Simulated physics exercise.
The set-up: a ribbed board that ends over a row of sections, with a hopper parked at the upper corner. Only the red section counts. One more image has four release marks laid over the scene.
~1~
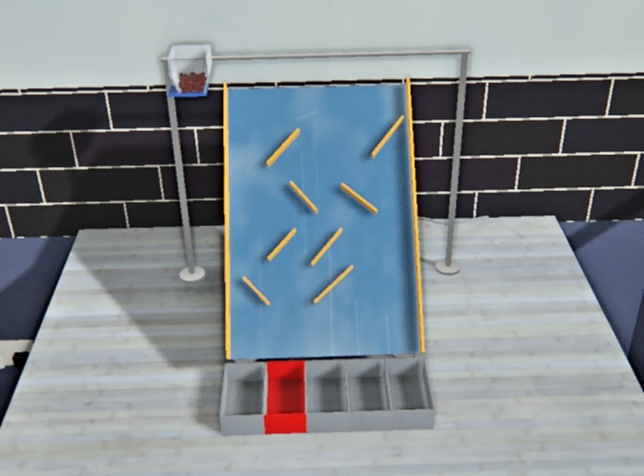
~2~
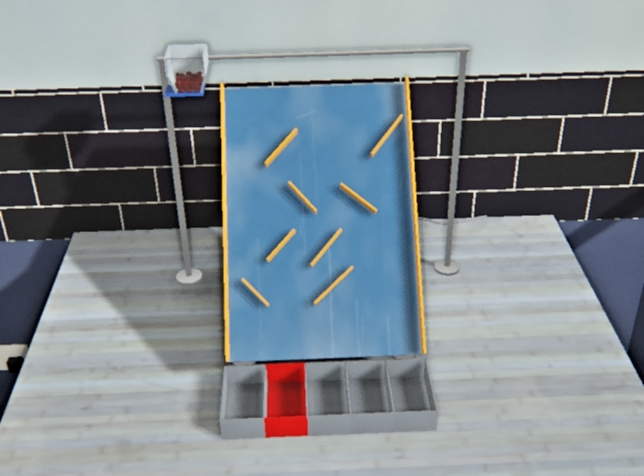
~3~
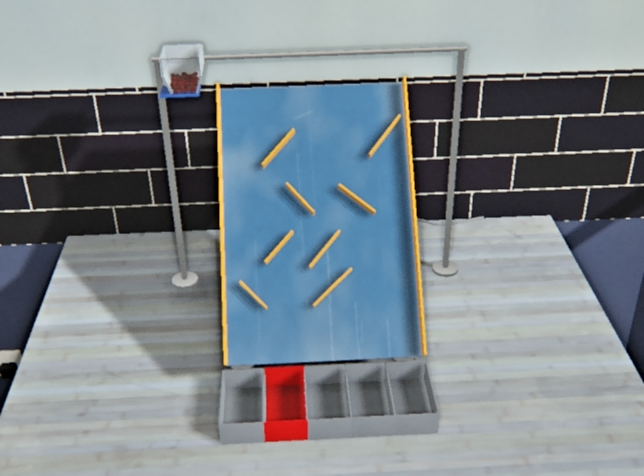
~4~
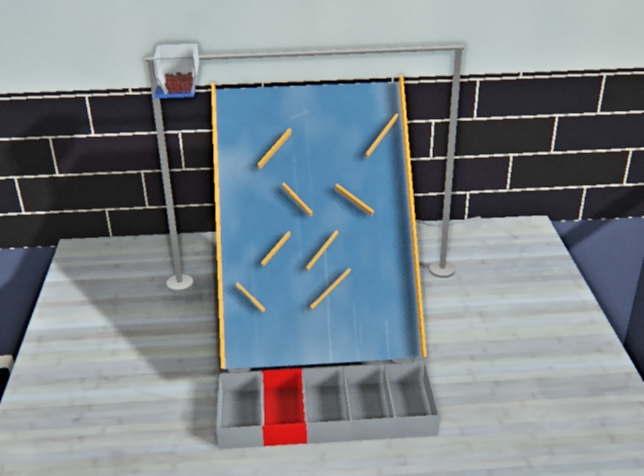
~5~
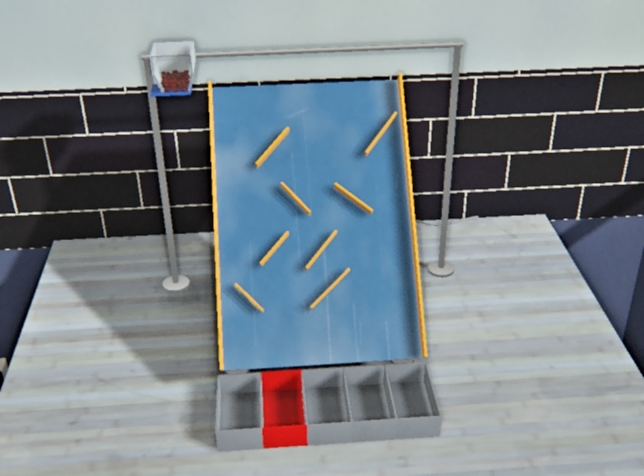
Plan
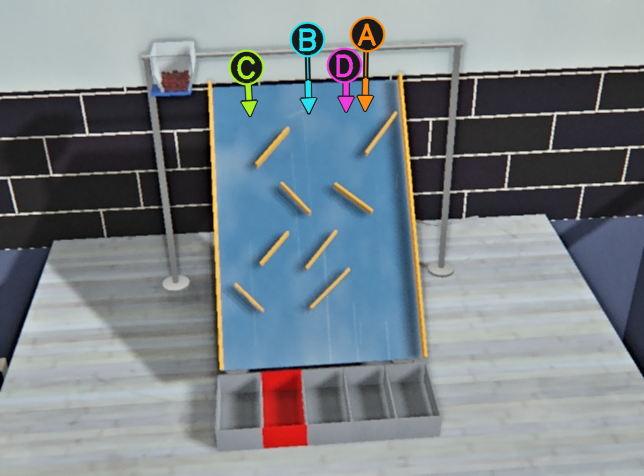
View shifting slightly around a motionless blue ribbed board, a filled hopper at upper left and one red section among grey below.
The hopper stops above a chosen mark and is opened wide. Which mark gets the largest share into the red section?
Use mark B.
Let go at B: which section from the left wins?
The second from the left.
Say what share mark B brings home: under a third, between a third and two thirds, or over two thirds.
Mark B gives between a third and two thirds.
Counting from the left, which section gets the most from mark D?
The fifth from the left.
On the marked copy, mark A meets the board at (365, 105); mark B meets the board at (308, 107); mark C meets the board at (249, 110); mark D meets the board at (346, 106).
With A, a small share in the red section, the bulk in other sections.
With B, close to half in the red section, close to half in other sections.
With C, a small share in the red section, all but a few in other sections.
With D, a small share in the red section, the bulk in other sections.
